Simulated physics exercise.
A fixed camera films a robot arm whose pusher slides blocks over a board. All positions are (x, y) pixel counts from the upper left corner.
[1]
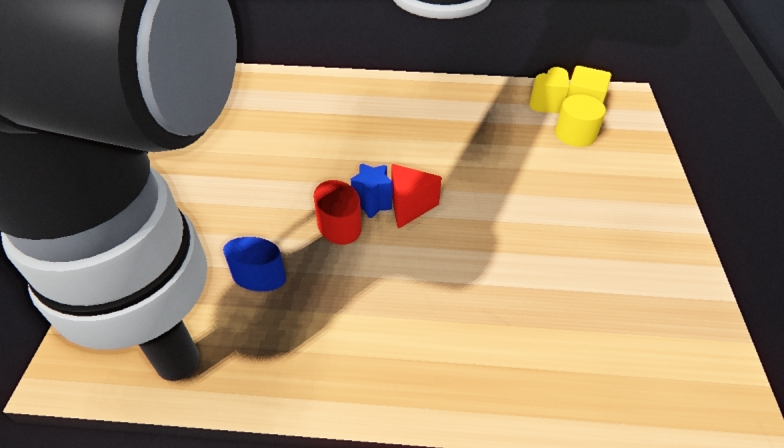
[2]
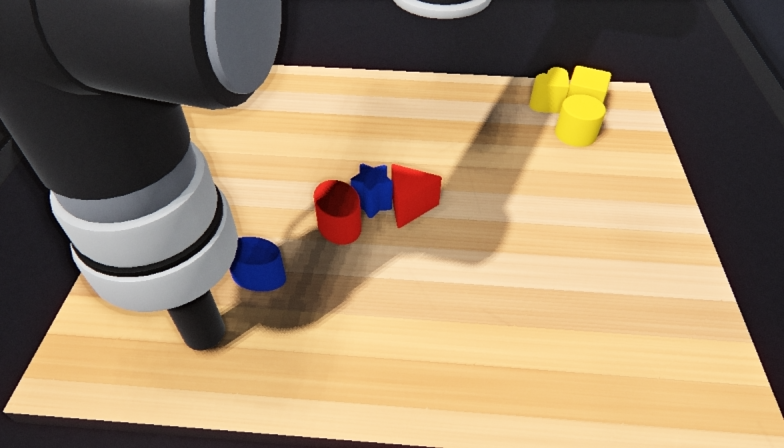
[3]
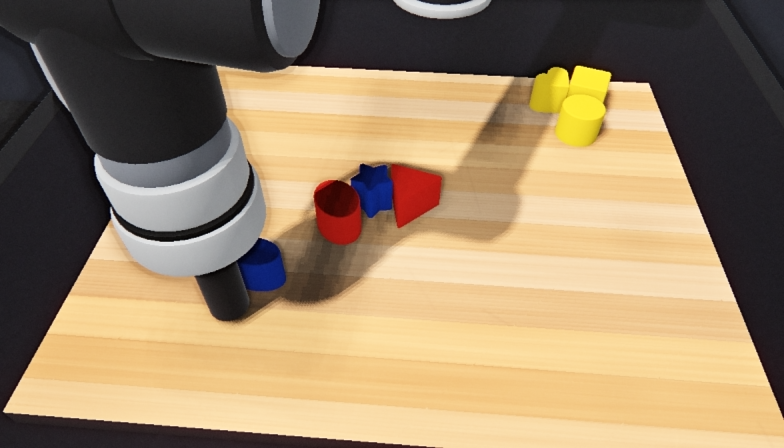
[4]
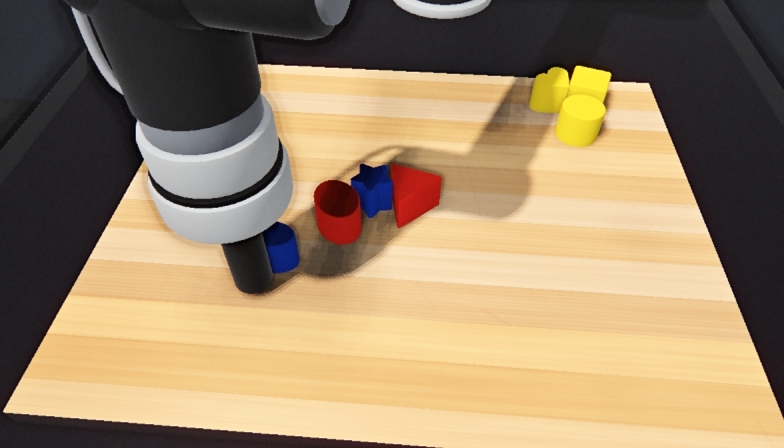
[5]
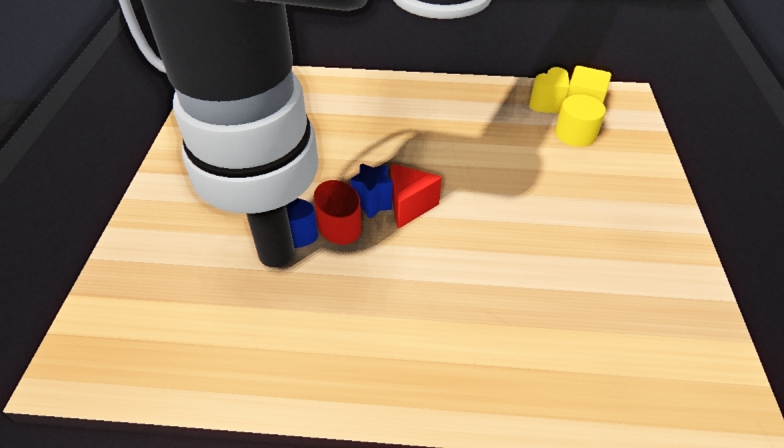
A robotic arm moved up and to the right across a wooden board, pushing a blue block up beside a red one, while the other red, blue and yellow blocks stayed put.
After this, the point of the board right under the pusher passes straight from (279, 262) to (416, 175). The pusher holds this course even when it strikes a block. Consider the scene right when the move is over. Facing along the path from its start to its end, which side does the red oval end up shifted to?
The answer is left: Facing from the path's start to its end, that's where the red oval shifts.
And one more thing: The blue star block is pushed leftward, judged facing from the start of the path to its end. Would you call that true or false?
The statement is correct.
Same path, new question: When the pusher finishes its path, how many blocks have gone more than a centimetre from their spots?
When the path ends, I think you'll find three or more blocks out of place by more than 1 cm.
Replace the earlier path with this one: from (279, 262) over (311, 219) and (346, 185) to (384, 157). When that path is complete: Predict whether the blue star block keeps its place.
It is shoved along.
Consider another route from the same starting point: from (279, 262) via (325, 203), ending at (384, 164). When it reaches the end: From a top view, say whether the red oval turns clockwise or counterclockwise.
Viewed from the top, it goes clockwise.
The first path, step by step. One third of the way, pusher at (328, 222); blue oval at (290, 188); red oval at (356, 183); blue star block at (383, 164); red three-sided block at (418, 178), turned 20° clockwise.
Two thirds of the way, pusher at (376, 192); blue oval at (290, 188); red oval at (397, 152), turned 20° anticlockwise; blue star block at (413, 131); red three-sided block at (426, 177), turned 40° clockwise.
At the end, pusher at (417, 167); blue oval at (290, 188); red oval at (429, 126), turned 45° anticlockwise; blue star block at (430, 105), turned 35° anticlockwise; red three-sided block at (426, 177), turned 45° clockwise.
